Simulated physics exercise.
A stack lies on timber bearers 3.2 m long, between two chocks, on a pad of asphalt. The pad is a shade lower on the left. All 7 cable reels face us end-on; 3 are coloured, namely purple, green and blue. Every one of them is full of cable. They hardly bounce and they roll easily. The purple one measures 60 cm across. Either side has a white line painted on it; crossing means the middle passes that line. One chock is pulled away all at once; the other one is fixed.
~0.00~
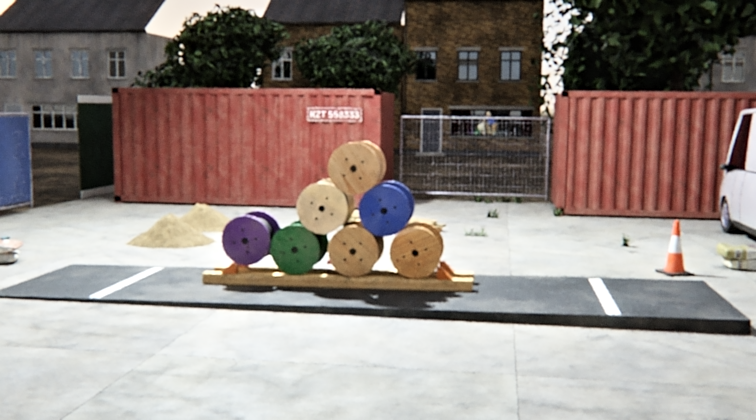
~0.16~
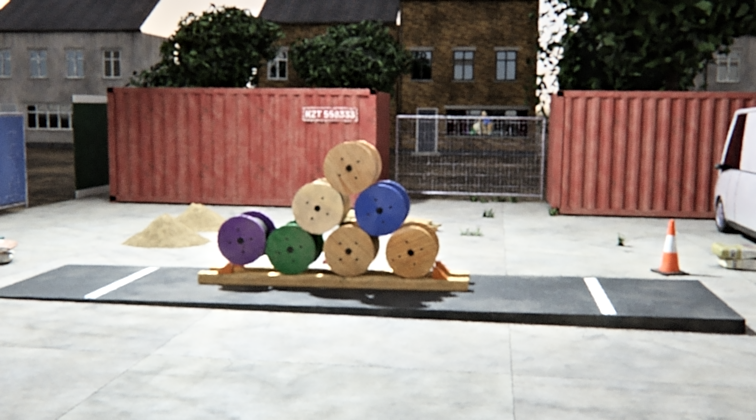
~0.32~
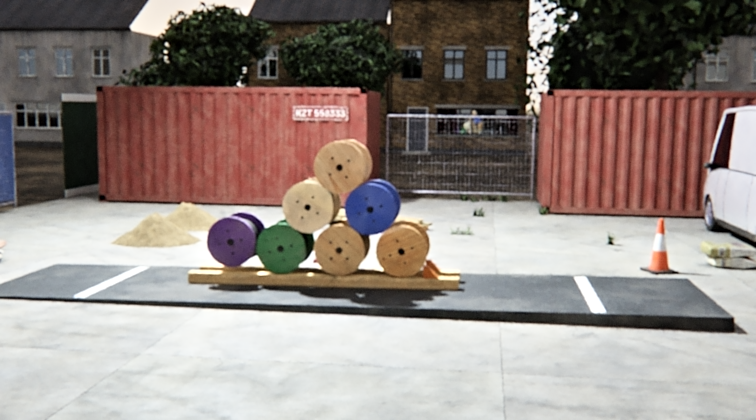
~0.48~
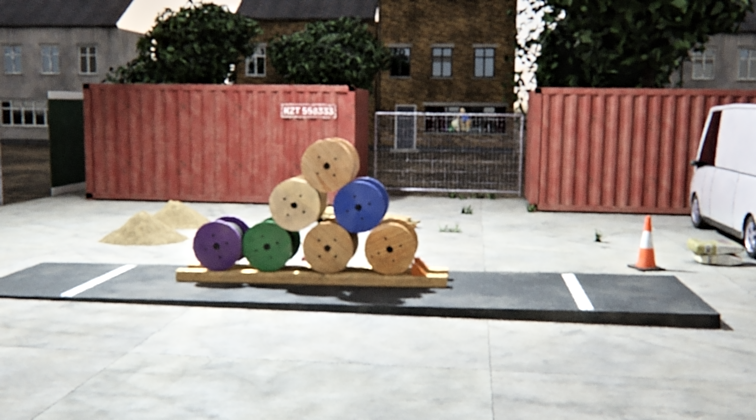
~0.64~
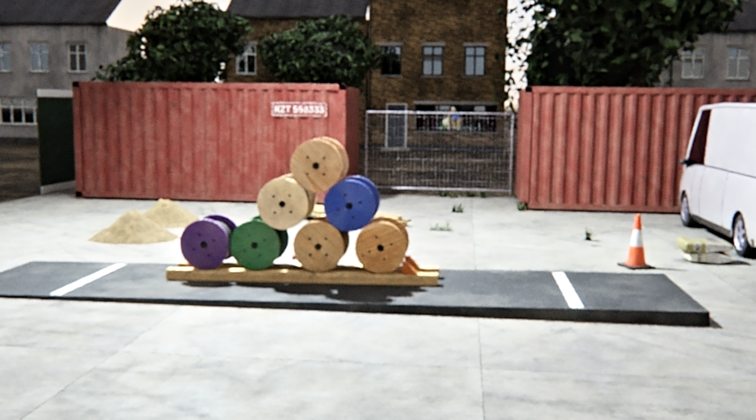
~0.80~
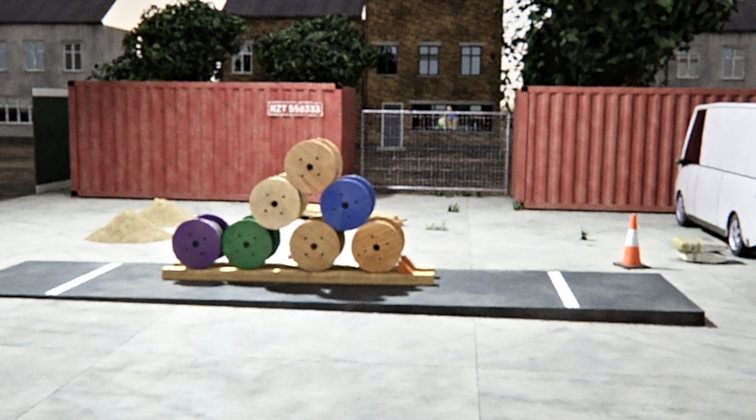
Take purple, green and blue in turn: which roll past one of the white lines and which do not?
The purple one makes it across a line; as for the green one, it makes it across a line; and the blue one never gets past a line.
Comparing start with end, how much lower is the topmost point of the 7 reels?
About 50 cm lower.
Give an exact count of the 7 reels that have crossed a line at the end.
2 in all.
Then, 1.3 s in, purple is on the bearers, 15 cm from the bearers' left end, rolling left; green is on the bearers, 75 cm from the bearers' left end, rolling left; blue is up on others, 100 cm from the bearers' right end; 0 past a line.
Then, 1.8 s in, purple is off the bearers, 65 cm short of the left line, rolling left; green is on the bearers, 35 cm from the bearers' left end, rolling left; blue is up on others, 100 cm from the bearers' right end; 0 past a line.
Then, 2.5 s in, purple is past the left line; green is off the bearers, 55 cm short of the left line, rolling left; still the same for blue; 1 past a line.
Then, 3.2 s in, purple is past the left line; green is past the left line; still the same for blue; 2 past a line.
In the end (4.5 s), purple is past the left line; green is past the left line; blue is up on others, 100 cm from the bearers' right end; 2 past a line.
